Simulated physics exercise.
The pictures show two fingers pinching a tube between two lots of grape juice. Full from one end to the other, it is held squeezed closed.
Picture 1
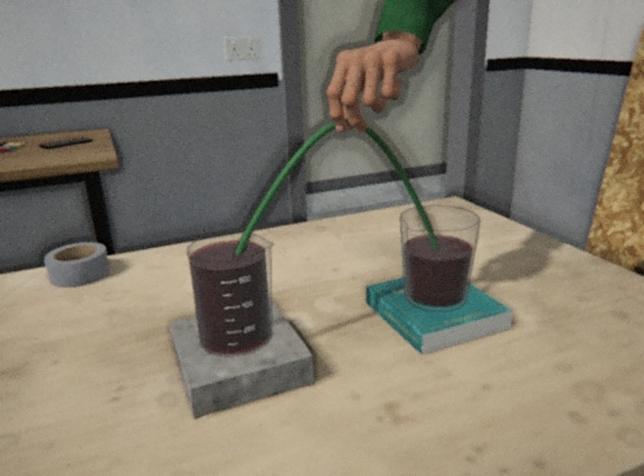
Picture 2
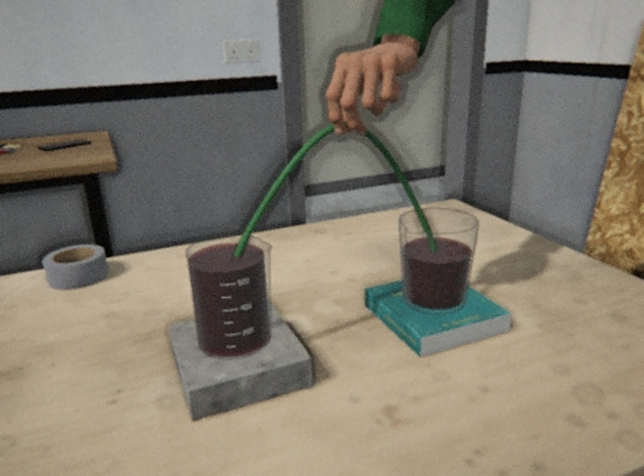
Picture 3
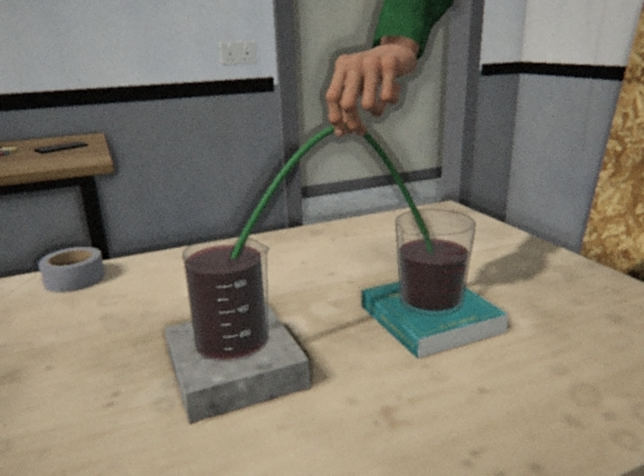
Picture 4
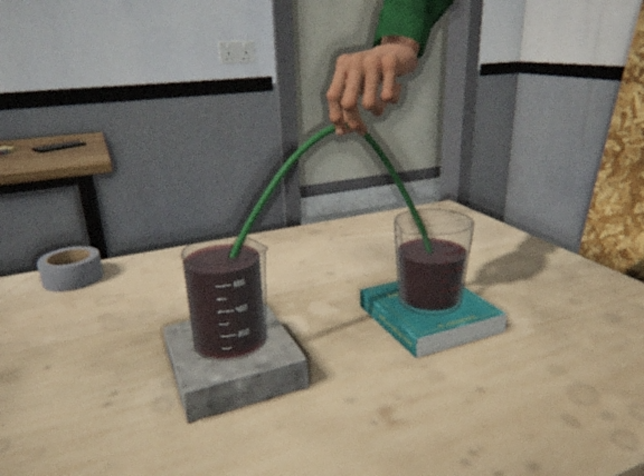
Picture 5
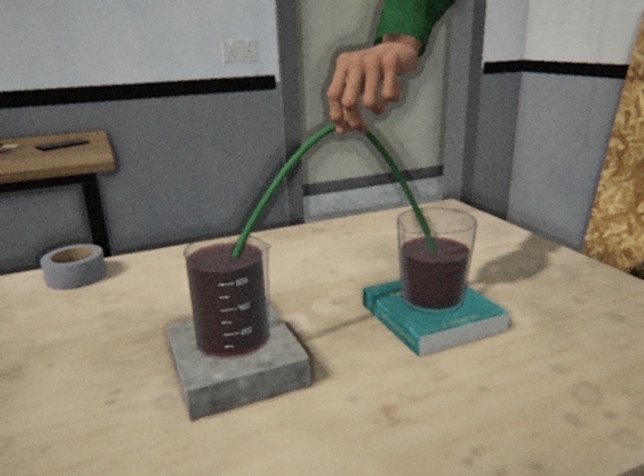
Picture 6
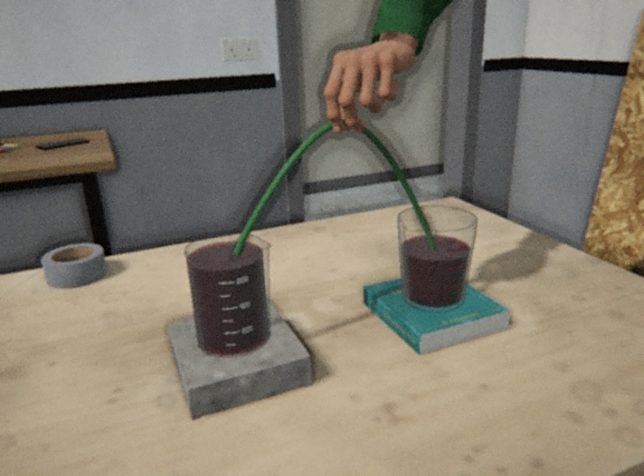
A hand in a green sleeve barely moved as it pinched a green tube arched between two containers of dark purple liquid, one on a grey block, the other on a teal book; both levels looked unchanged.
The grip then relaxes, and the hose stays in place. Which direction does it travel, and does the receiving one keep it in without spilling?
Flow - rightward, taker - no spill.
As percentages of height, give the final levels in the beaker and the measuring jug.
Near 70 in a hundred for the first, near 80 in a hundred for the second.
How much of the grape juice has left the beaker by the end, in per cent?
Reading: Close to 25 percent.
A moment on, the beaker is about three quarters full; the measuring jug is about two thirds full.
Further on, the beaker is about three quarters full; the measuring jug is about three quarters full.
When it is over, the beaker is about two thirds full; the measuring jug is about three quarters full; the two surfaces are level.
